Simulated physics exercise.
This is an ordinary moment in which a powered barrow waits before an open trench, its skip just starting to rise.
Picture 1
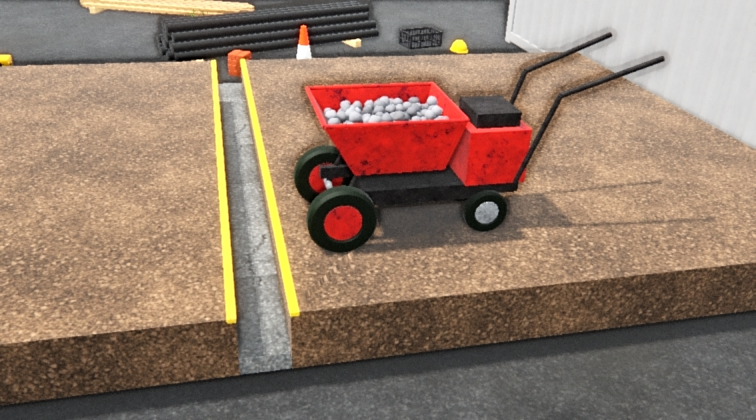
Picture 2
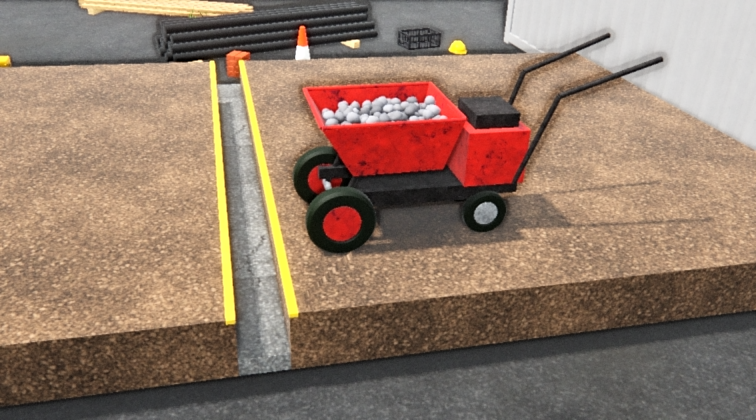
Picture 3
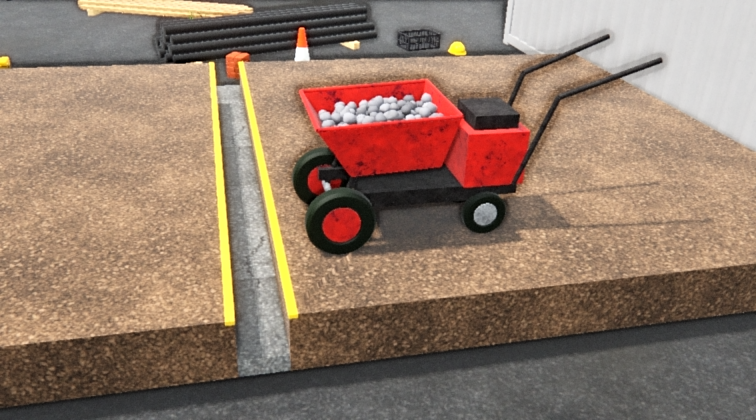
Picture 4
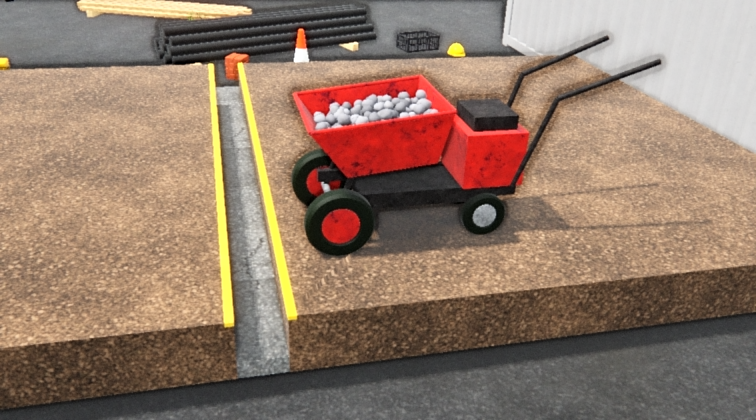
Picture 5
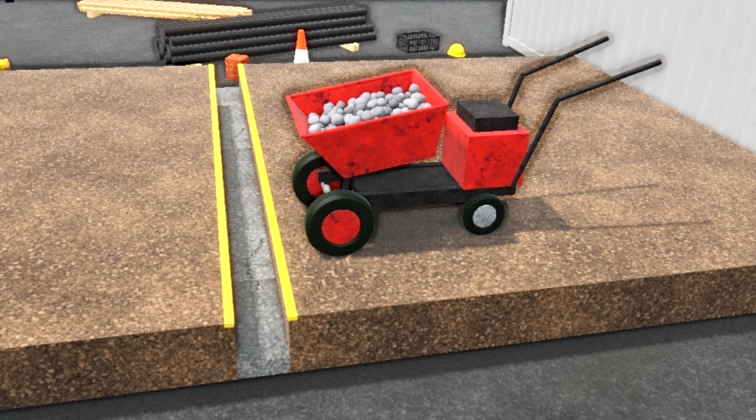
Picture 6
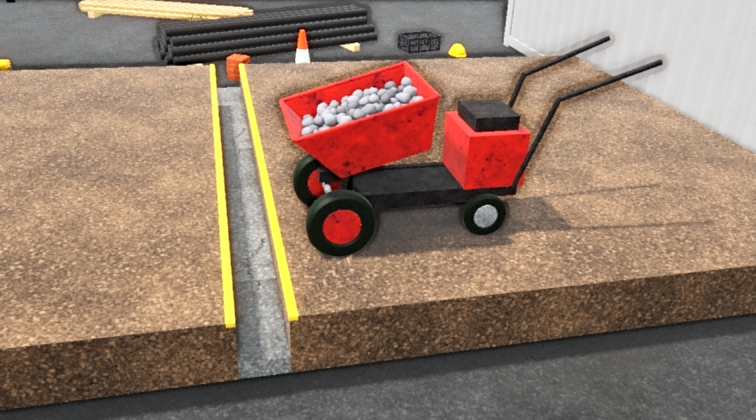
To begin with, a red powered barrow with black handles stands to the right of a narrow, yellow-edged trench, its skip level and loaded with grey cobbles. The skip then slowly rises at its rear and tilts toward the left, ending clearly tipped with the cobbles still inside while the wheels stay put.
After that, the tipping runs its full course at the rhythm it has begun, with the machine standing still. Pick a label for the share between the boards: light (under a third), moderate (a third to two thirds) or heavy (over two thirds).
Light - under a third.
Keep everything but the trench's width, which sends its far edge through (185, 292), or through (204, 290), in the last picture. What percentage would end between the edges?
Well, it'd be something like 80 per cent the first time and 50 per cent the second.
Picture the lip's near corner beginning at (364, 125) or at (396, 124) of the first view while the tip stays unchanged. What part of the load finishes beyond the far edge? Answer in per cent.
Roughly 20 per cent at the first spot and 0 per cent at the second.
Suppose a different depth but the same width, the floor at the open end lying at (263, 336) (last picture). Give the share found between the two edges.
Close to 10 per cent.
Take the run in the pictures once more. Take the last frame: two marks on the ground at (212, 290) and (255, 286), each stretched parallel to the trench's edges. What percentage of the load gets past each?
Around 60 in a hundred for the first, 80 in a hundred for the second.
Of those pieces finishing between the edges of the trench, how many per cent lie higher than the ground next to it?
10 per cent, near enough.
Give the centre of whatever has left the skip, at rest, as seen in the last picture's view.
Last view, resting centre - approx. (190, 235).
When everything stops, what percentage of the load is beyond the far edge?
Roughly 75 percent of the pieces, I think.
Soon, skip tipped steeply; all in the skip.
A while on, skip tipped right over; most in the skip; a stray few in or heaped over the trench; about a quarter beyond it; a stray few falling.
Towards the end, skip tipped right over; about a quarter in the skip; a small part in or heaped over the trench; about two thirds beyond it.
Finally, skip tipped right over; a small part in the skip; a small part in or heaped over the trench; most beyond it.
